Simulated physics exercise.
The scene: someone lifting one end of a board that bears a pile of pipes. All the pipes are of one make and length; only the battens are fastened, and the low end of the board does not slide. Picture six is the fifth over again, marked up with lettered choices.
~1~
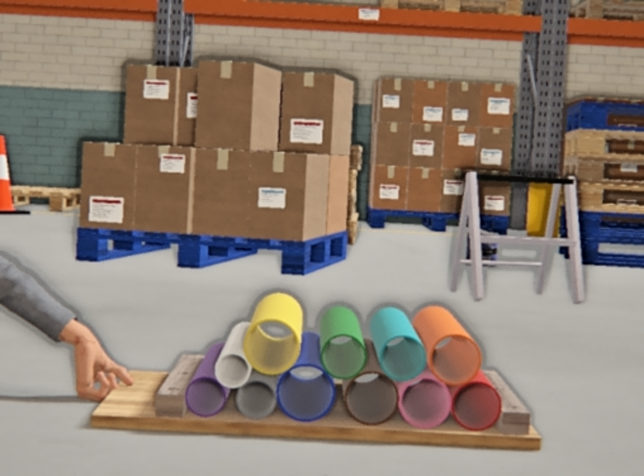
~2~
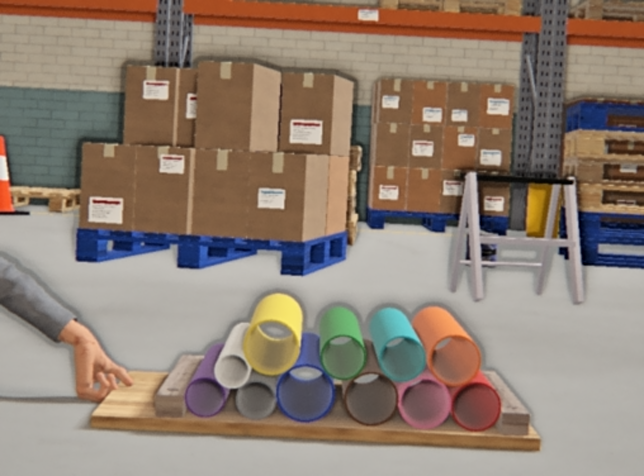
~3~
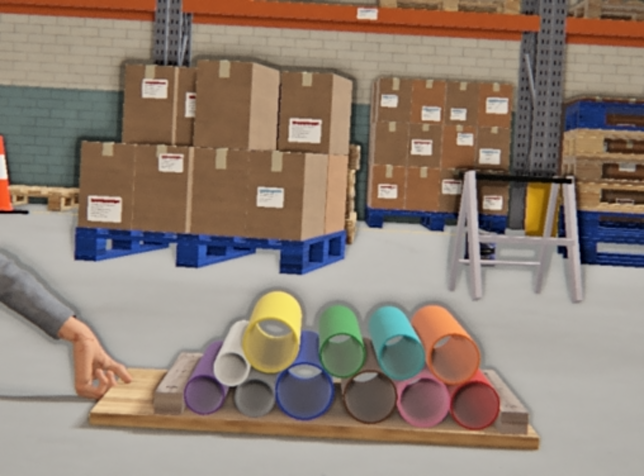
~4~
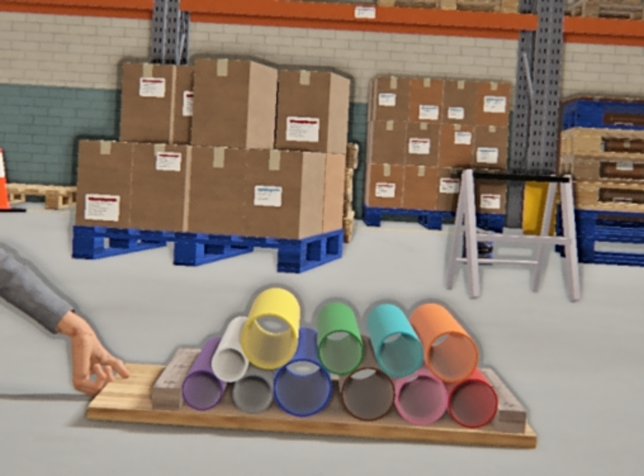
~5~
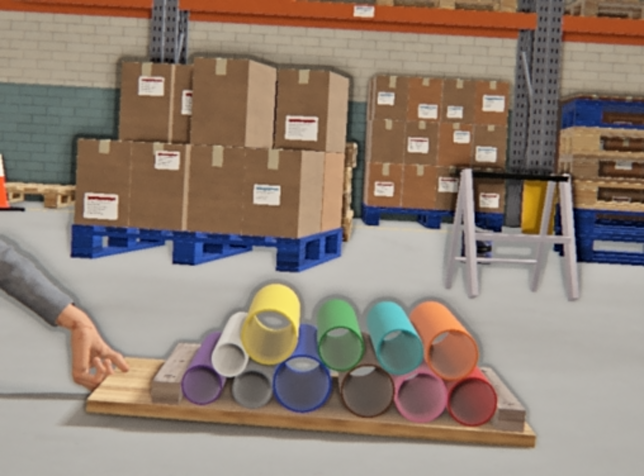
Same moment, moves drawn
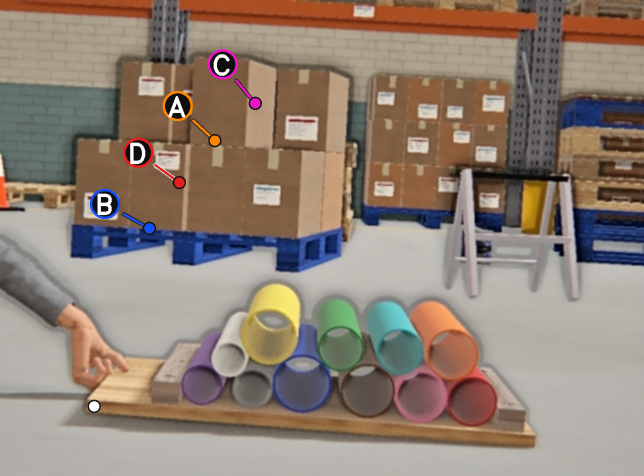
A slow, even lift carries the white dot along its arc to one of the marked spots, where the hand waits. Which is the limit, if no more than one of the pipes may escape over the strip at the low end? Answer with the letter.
At most to B.
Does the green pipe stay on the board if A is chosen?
No.
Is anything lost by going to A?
At A: Yes.
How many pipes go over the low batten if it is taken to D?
With D, three.
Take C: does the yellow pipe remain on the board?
No, with C.
On the marked copy, A at (215, 141); B at (150, 229); C at (255, 103); D at (179, 182); the white dot at (94, 407).
Taking B. A third of the way, board at 16°.
Two thirds of the way, board at 26°.
When it is over, board at 26°, none over the low batten.
As for the rest, A three over the low batten (orange, turquoise, green); C five over the low batten; D three over the low batten (orange, turquoise, green).
